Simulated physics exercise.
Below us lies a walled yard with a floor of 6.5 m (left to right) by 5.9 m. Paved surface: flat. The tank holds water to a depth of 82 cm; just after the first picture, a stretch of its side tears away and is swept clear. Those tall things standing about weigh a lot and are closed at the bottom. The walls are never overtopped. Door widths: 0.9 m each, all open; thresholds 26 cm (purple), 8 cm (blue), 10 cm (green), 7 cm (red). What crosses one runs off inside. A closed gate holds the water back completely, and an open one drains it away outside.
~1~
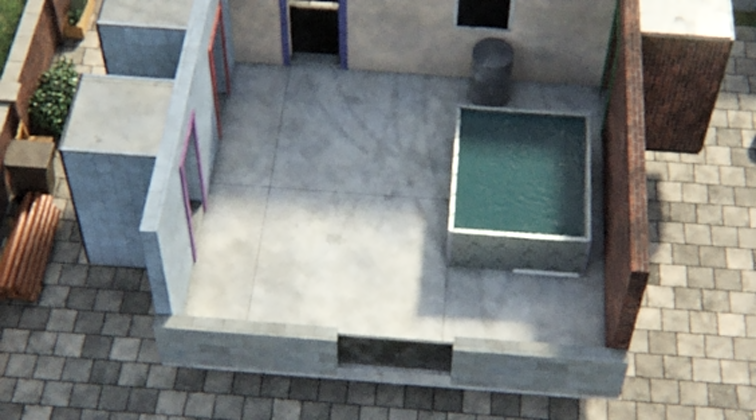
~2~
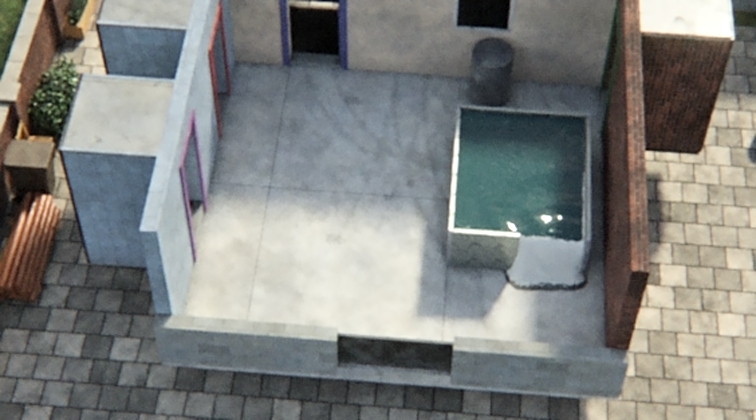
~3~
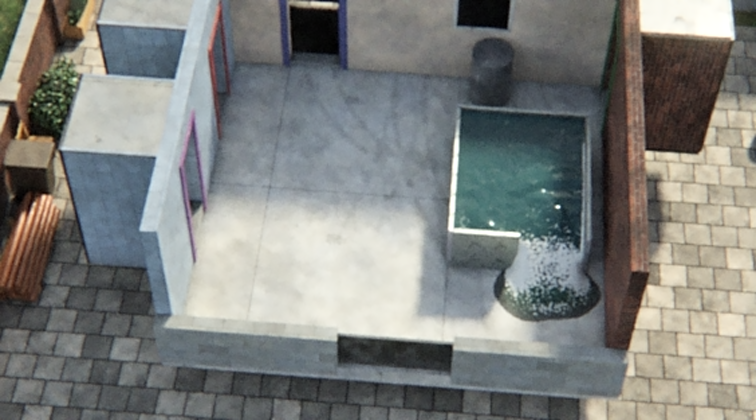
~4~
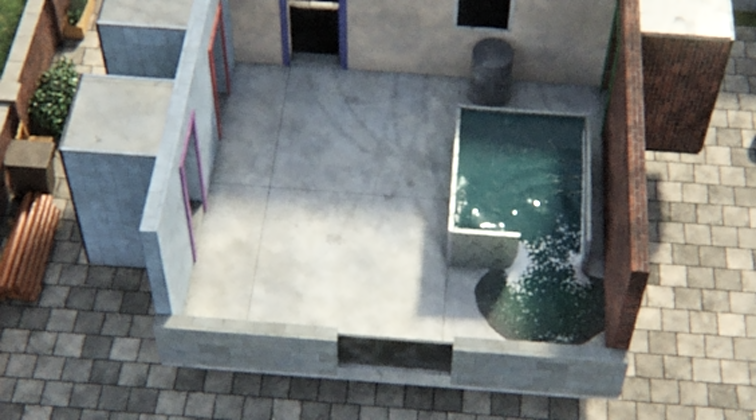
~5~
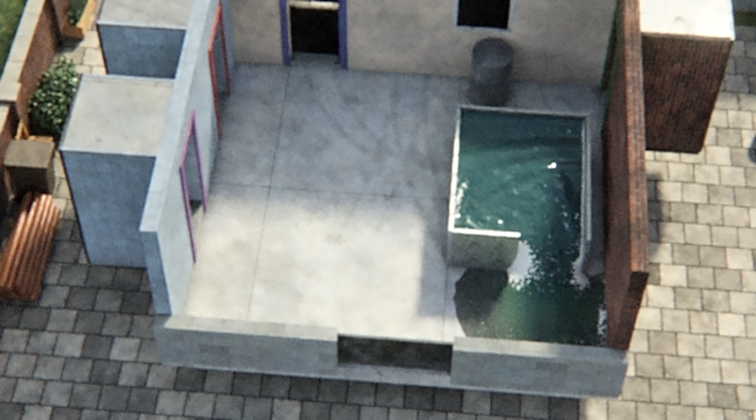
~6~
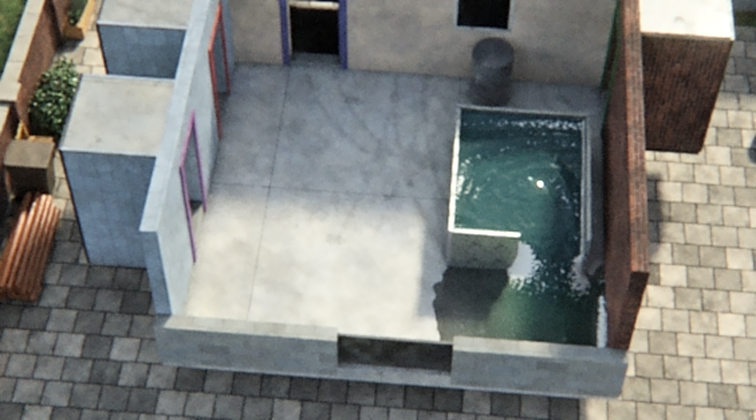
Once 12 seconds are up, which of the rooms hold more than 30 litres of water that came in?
Purple door: Within the allowance, blue door: Beyond the allowance, green door: Beyond the allowance, red door: Beyond the allowance.
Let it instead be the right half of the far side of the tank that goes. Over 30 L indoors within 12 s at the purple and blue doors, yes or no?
Purple door doesn't reach it, blue door doesn't reach it.
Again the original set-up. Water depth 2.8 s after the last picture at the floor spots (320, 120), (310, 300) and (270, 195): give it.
First spot near 0 cm, second near 7 cm, third near 3 cm.
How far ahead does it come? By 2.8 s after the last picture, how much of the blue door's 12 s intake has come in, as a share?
0 per cent, roughly.
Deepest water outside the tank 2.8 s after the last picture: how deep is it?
Some 36 cm deep.
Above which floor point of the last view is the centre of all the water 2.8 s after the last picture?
Pixel position near (467, 254).
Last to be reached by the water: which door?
Looks like the blue door.
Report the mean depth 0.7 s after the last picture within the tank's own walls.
Average depth: About 60 cm.
Then, 0.7 s after the last picture water covers 15 % of the floor and is deepest (68 cm) near (597, 374); purple door not reached, blue door not reached, green door not reached, red door not reached.
Then, 1.5 s after the last picture water covers 30 % of the floor and is deepest (55 cm) near (597, 374); purple door not reached, blue door not reached, green door not reached, red door not reached.
Then, 2.8 s after the last picture water covers 60 % of the floor and is deepest (36 cm) near (560, 361); purple door 27 cm at the sill, 0 L in, blue door not reached, green door 7 cm at the sill, 0 L in, red door not reached.
Then, 6.3 s after the last picture water covers 95 % of the floor and is deepest (22 cm) near (255, 67); purple door 16 cm at the sill, 1 L in, blue door 17 cm at the sill, 46 L in, green door 10 cm at the sill, 6 L in, red door 10 cm at the sill, 10 L in.
Then, 11.3 s after the last picture water covers 100 % of the floor and is deepest (20 cm) near (594, 91); purple door 12 cm at the sill, 1 L in, blue door 12 cm at the sill, 176 L in, green door 17 cm at the sill, 67 L in, red door 13 cm at the sill, 86 L in.
